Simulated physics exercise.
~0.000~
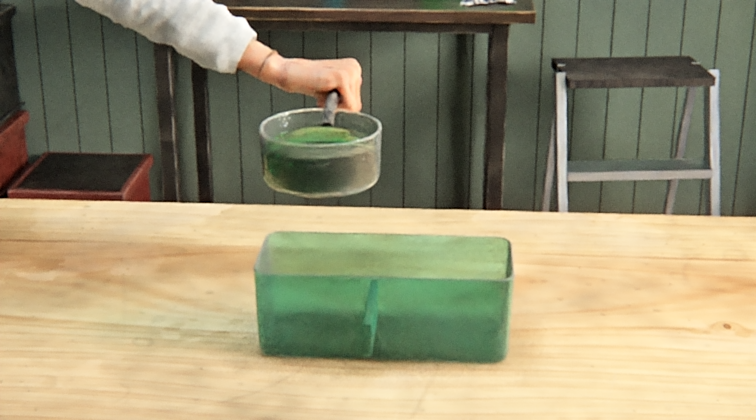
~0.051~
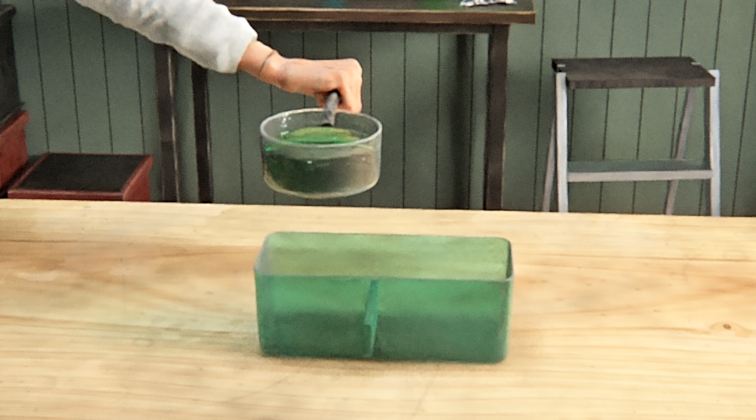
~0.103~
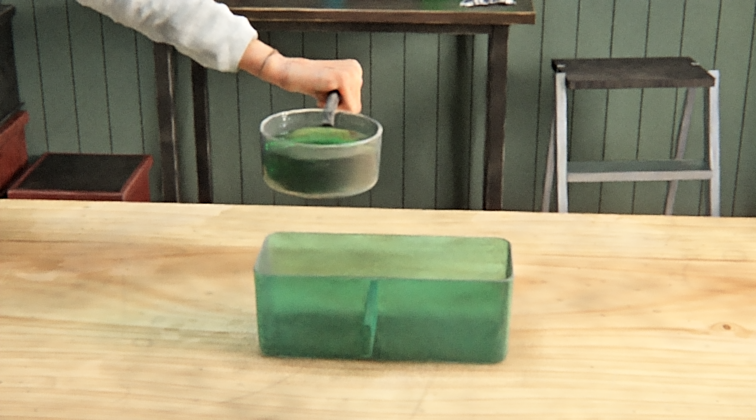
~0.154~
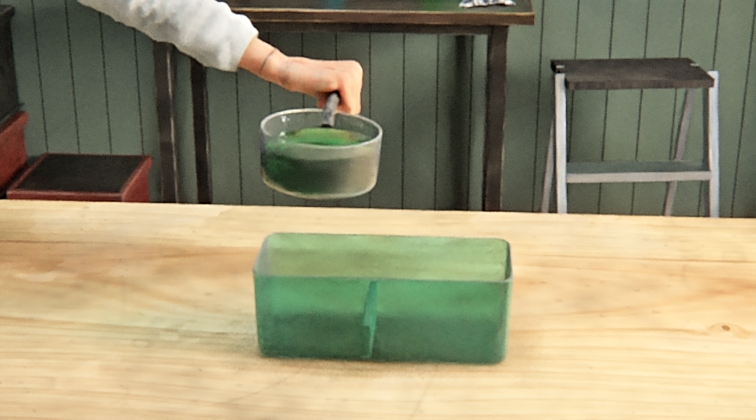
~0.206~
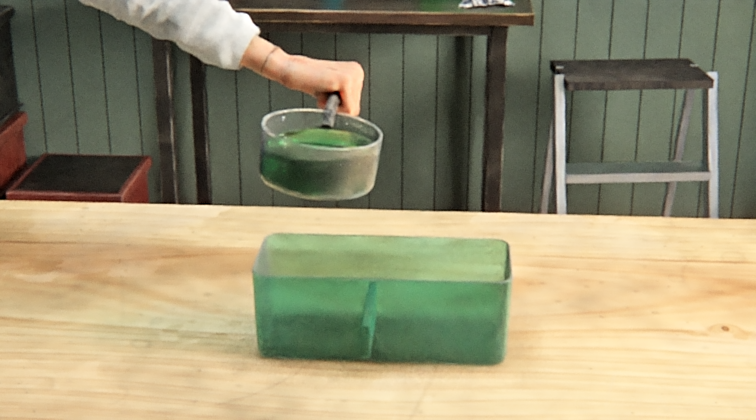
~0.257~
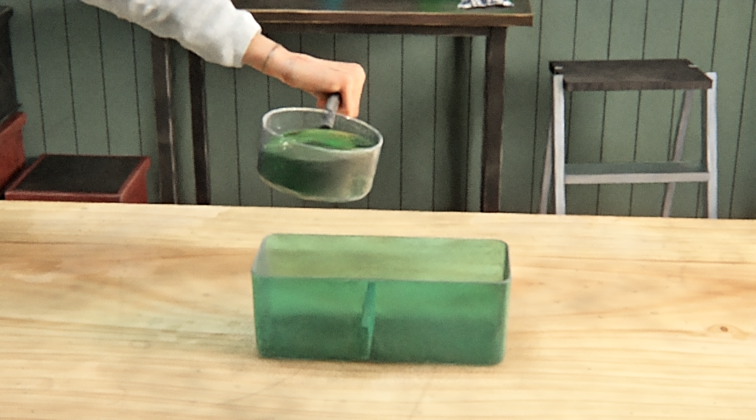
A glass saucepan of greenish water, held by a hand reaching in from the upper left, hangs level and almost still above an empty green oblong basin on a wooden table. The hand then slowly leans the saucepan slightly to the right, its right side dipping a little, while the basin stays put.
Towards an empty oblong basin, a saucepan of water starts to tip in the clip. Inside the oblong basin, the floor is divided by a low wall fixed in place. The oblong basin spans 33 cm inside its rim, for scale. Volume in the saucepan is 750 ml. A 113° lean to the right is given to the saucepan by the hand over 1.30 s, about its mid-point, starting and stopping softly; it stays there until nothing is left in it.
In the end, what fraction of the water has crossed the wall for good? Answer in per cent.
In the end about 92 per cent has crossed for good.
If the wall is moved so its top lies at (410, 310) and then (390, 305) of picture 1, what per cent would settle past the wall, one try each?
65 then 80 %.
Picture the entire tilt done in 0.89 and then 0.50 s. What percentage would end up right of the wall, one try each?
Respectively 85 and 75 %.
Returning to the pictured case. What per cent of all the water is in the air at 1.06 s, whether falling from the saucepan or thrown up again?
About 8 percent.
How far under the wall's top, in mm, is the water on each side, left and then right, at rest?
Noted: Left near 44 mm, right near 16 mm.
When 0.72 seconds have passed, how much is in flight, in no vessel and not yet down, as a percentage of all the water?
Near 32 per cent of it all.
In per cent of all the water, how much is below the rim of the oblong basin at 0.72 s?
Around 12 percent.
By 0.72 s the tilt is 66° and 56 per cent is still to pour, 0 is left of the wall and 11 right of it.
By 1.06 s the tilt is 104° and 8 per cent is still to pour, 3 is left of the wall and 81 right of it.
By 1.41 s the tilt is 113° and 0 per cent is still to pour, 7 is left of the wall and 92 right of it.
By 1.80 s the tilt is 113° and 0 per cent is still to pour, 7 is left of the wall and 92 right of it.
At rest 7 per cent lies left of the wall, 92 right of it and 1 outside.
